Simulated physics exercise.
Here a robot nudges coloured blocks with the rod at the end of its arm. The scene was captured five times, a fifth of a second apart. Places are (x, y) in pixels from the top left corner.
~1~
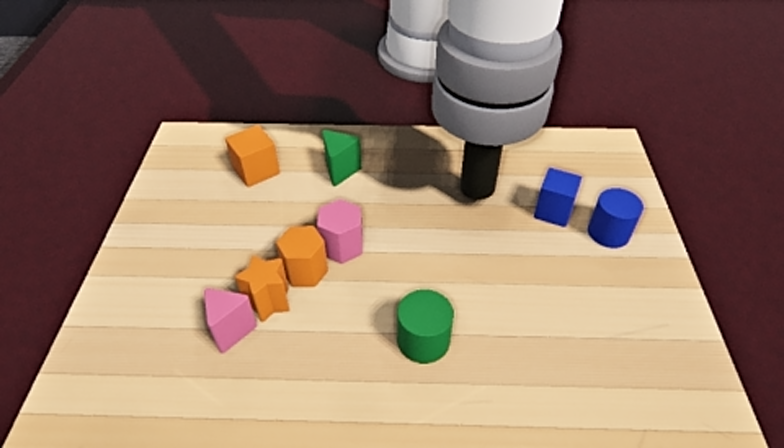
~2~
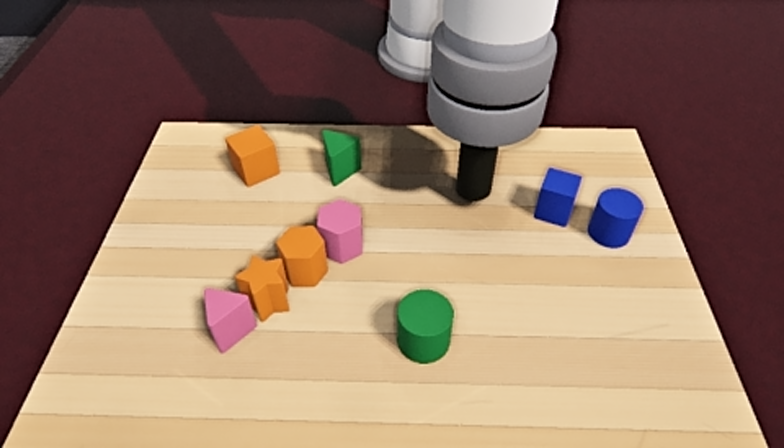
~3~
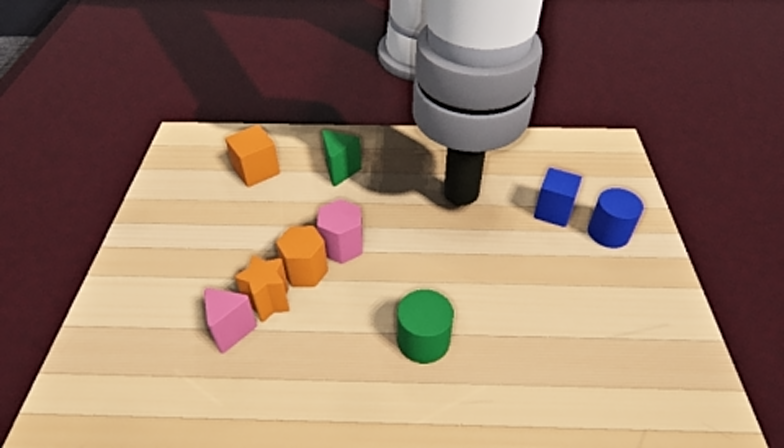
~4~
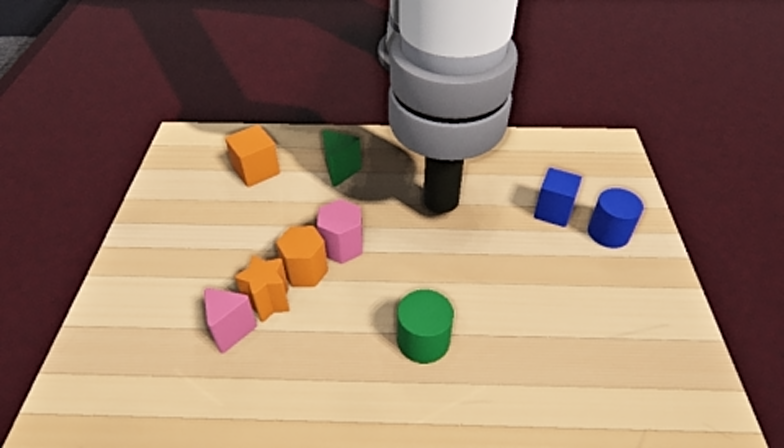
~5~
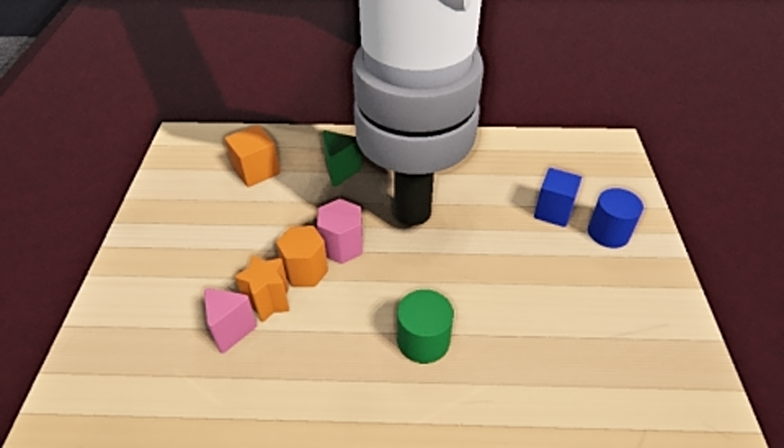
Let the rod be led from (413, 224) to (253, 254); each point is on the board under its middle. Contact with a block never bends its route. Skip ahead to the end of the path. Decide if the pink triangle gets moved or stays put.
At the end of the path, it will have moved.
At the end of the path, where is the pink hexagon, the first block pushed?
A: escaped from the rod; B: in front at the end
Letter B.
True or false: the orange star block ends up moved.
That is true.
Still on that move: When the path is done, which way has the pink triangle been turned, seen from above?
Clockwise from above.
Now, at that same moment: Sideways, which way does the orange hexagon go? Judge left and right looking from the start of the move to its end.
Goes left.
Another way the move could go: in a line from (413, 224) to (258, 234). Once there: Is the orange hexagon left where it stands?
Answer: No.
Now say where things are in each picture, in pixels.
The first frame shows lower end of the rod (477, 188), tops of blocks, pink triangle (221, 303), orange star block (261, 273), orange hexagon (300, 241), pink hexagon (339, 216).
The second frame shows rod (473, 189), blocks as before.
The third frame shows rod (461, 193), blocks as before.
The fourth frame shows rod (441, 201), blocks as before.
The fifth frame shows rod (413, 213), pink triangle (221, 303), orange star block (261, 273), orange hexagon (300, 241), pink hexagon (339, 216).
The first path, step by step. One third of the way, rod (359, 223); orange star block (259, 275); orange hexagon (290, 246), turned 30° anticlockwise; pink hexagon (317, 219).
Two thirds of the way, rod (306, 232); pink triangle (213, 311), turned 35° clockwise; orange star block (249, 294); orange hexagon (265, 261), turned 70° anticlockwise; pink hexagon (263, 228), turned 35° anticlockwise.
At the end, rod (250, 242); pink triangle (211, 313), turned 40° clockwise; orange star block (248, 298); orange hexagon (262, 264), turned 80° anticlockwise; pink hexagon (207, 247), turned 55° anticlockwise.
